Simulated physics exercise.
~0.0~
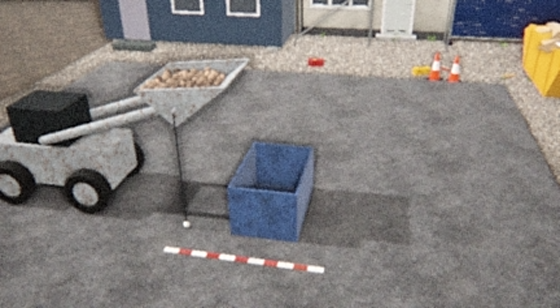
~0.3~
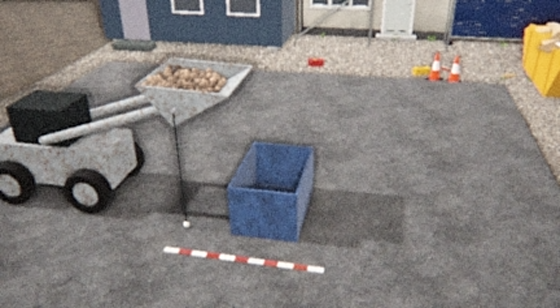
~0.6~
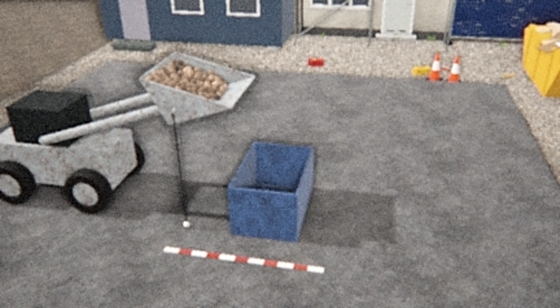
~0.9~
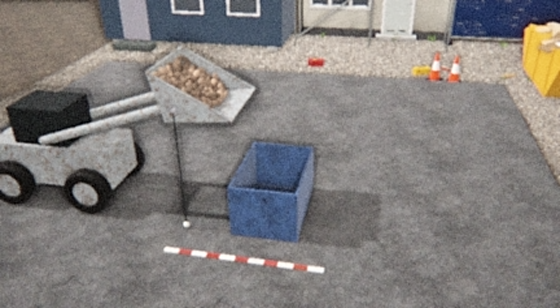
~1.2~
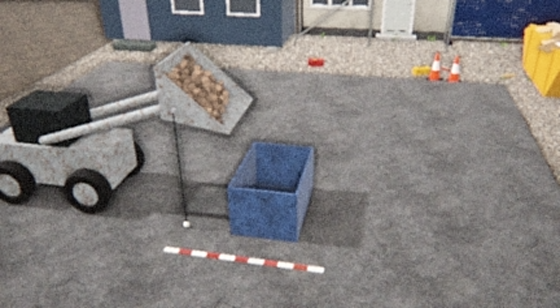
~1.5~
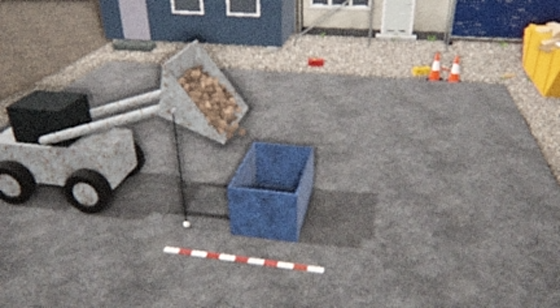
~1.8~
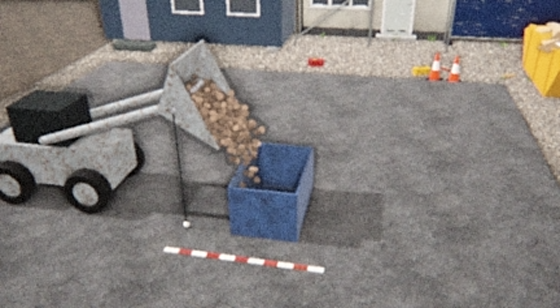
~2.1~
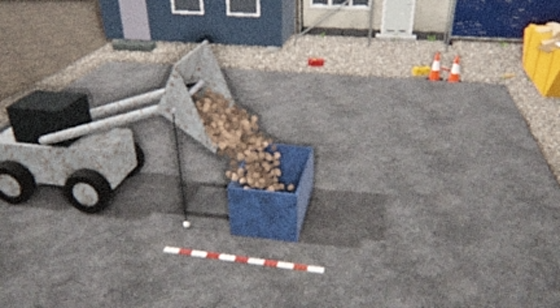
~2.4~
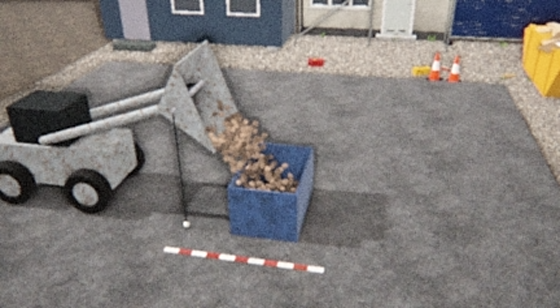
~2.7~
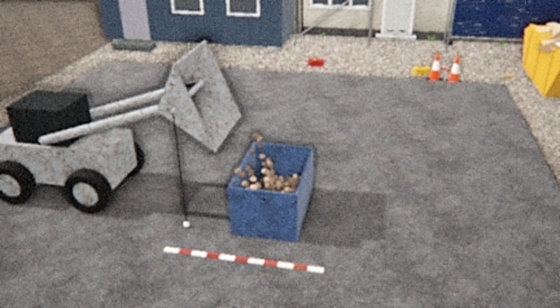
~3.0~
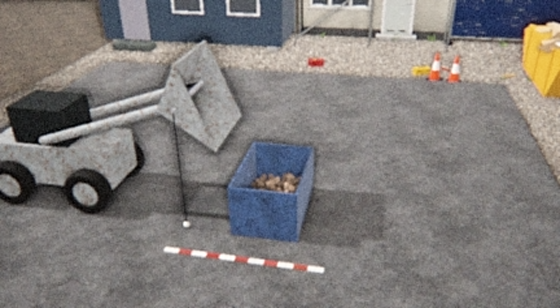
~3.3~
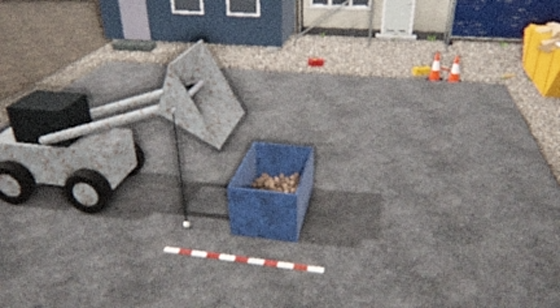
A small grey loader with a black box on its back stands at the left of a paved yard, seen from above, its raised bucket heaped with brown stones. A blue open bin sits to its right behind a red-and-white striped staff, with a blue building, gravel and orange cones beyond. The bucket tips steadily forward, and the stones gather toward its lower lip. They then pour out in a thick stream and tumble into the bin. The last few drop in, leaving the bucket steeply tilted and empty and the stones settled inside the bin.
